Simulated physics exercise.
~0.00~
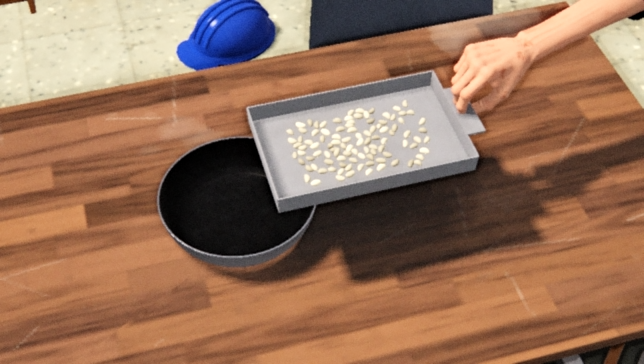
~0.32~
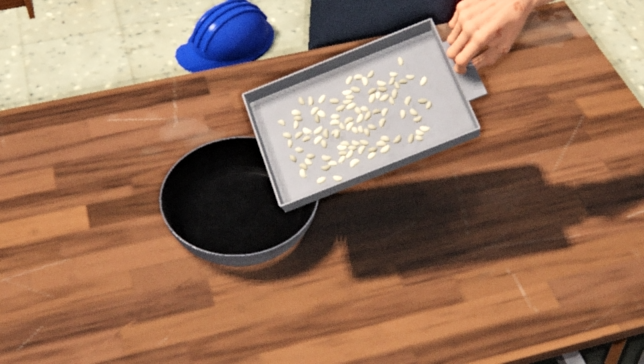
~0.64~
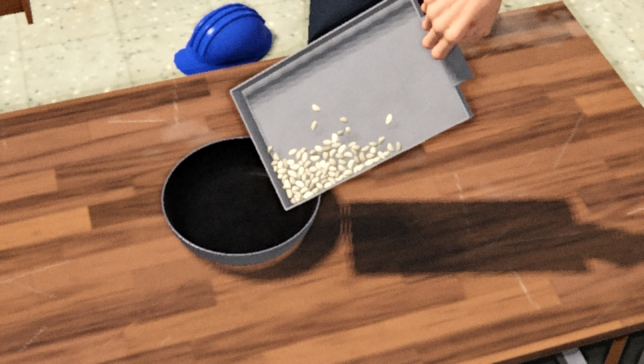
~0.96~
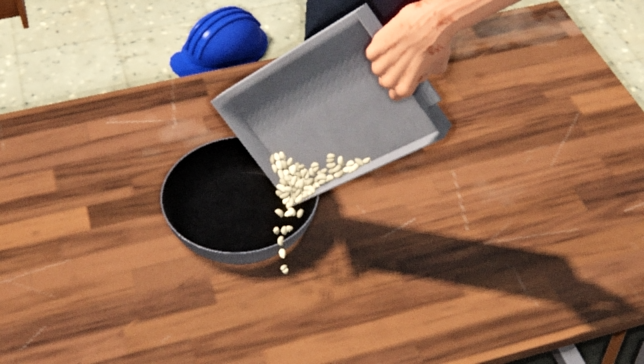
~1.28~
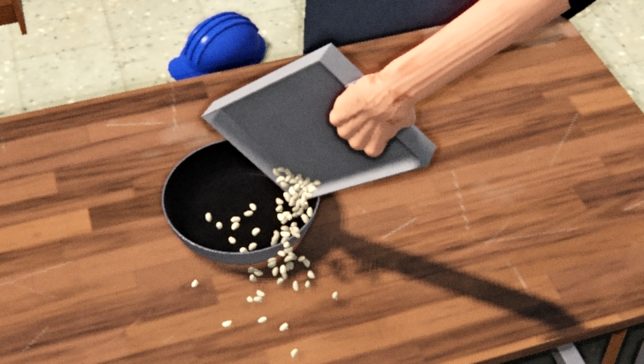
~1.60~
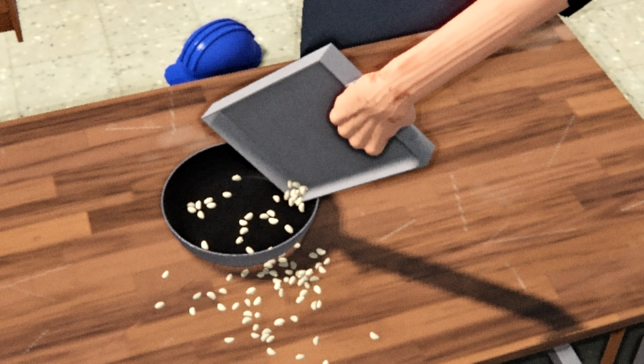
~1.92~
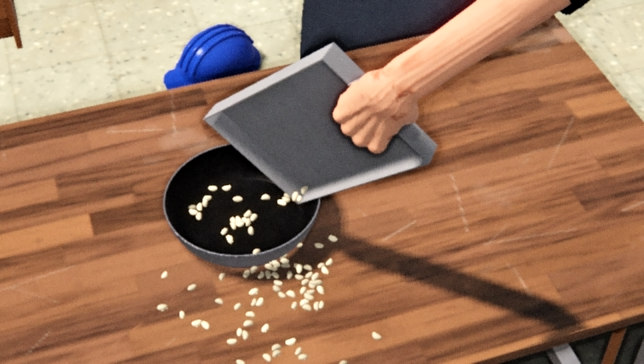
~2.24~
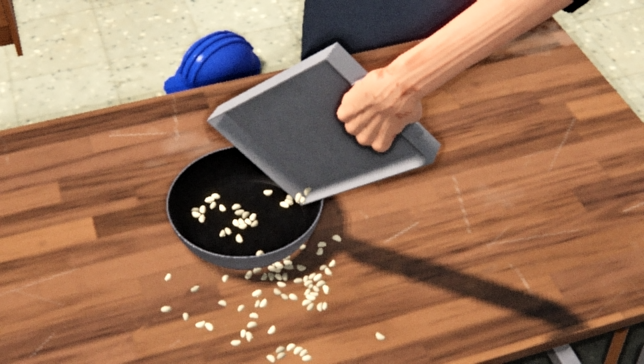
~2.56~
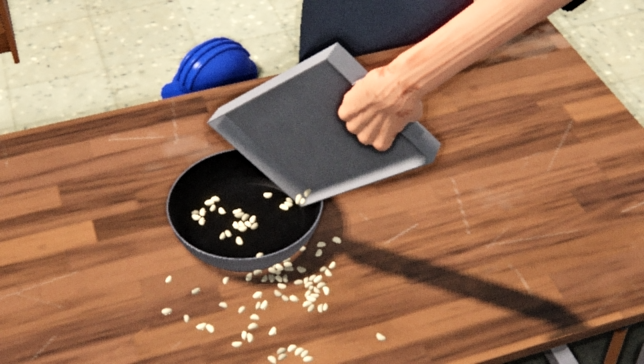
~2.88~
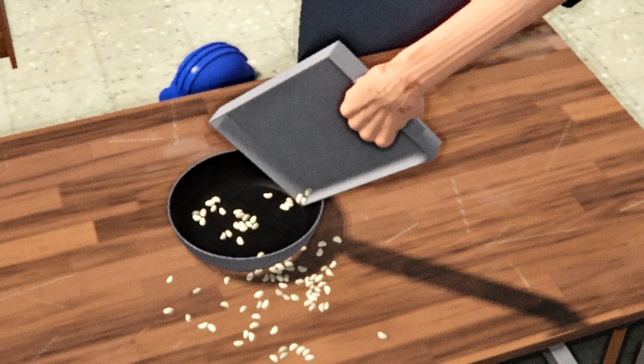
A hand at the upper right holds a shallow grey tray of small white beans above a round black pan on a brown wooden table, seen from above at an angle. Behind the table are a blue cap on the pale speckled floor and something dark. The hand tips the tray steadily, and the beans slide into its lower corner beside the pan's right edge. They spill over the corner, some dropping into the pan and many scattering on the wood in front. The tray stops, steeply tilted, and the beans settle, with more lying on the table than in the pan and a few at the tray's corner.
